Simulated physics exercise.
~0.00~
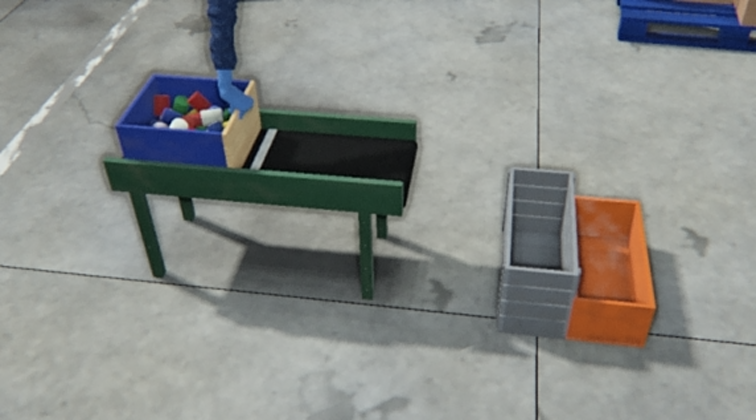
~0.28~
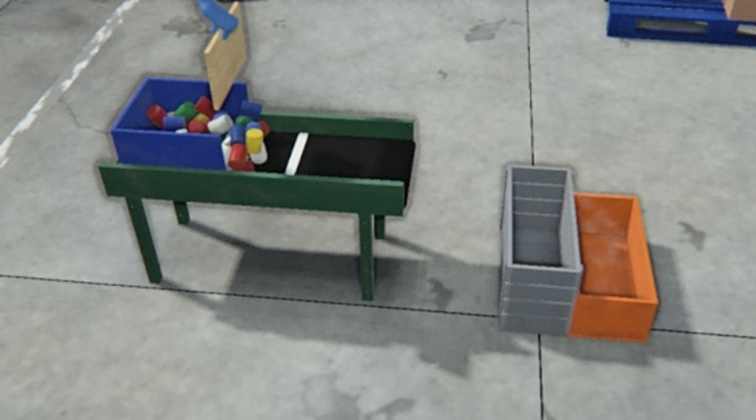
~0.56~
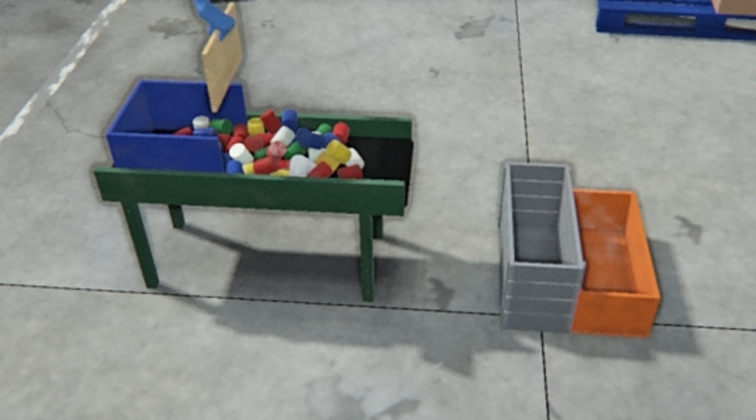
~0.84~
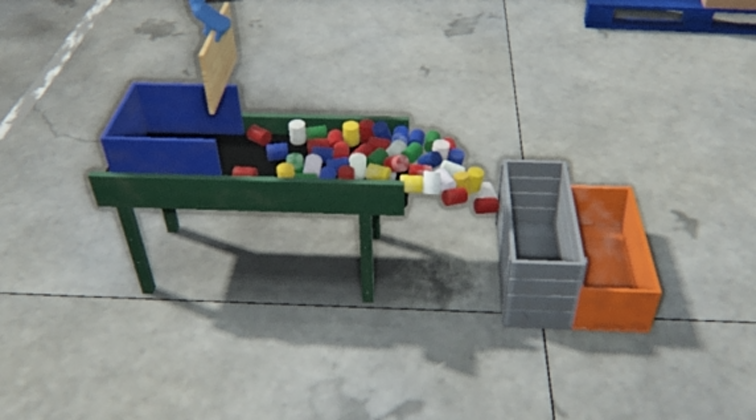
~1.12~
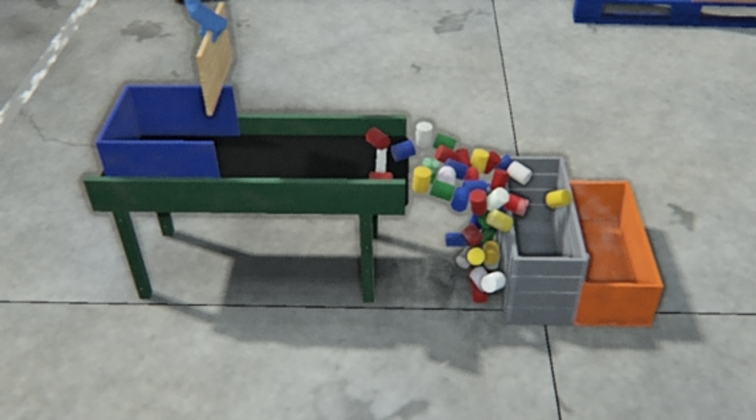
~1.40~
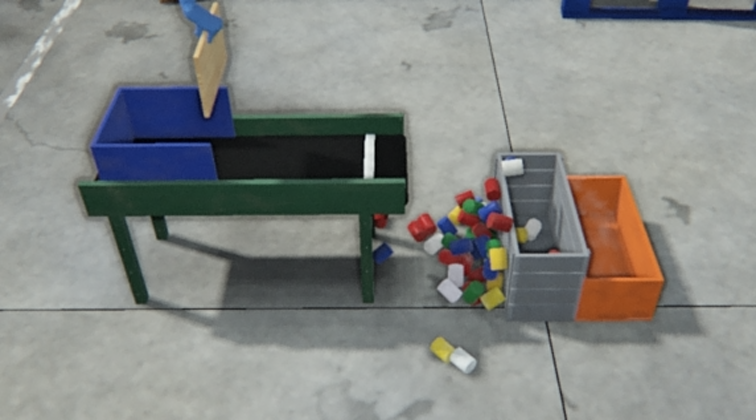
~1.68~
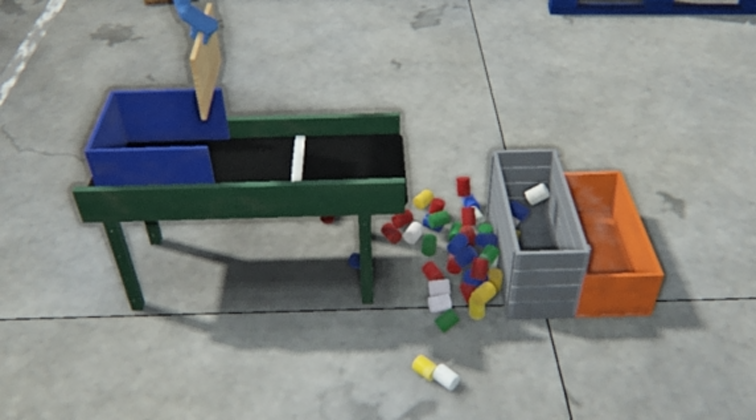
Colourful little jars spilling from a blue pen as its gate lifts, riding a belt right and mostly landing short of a grey tub.
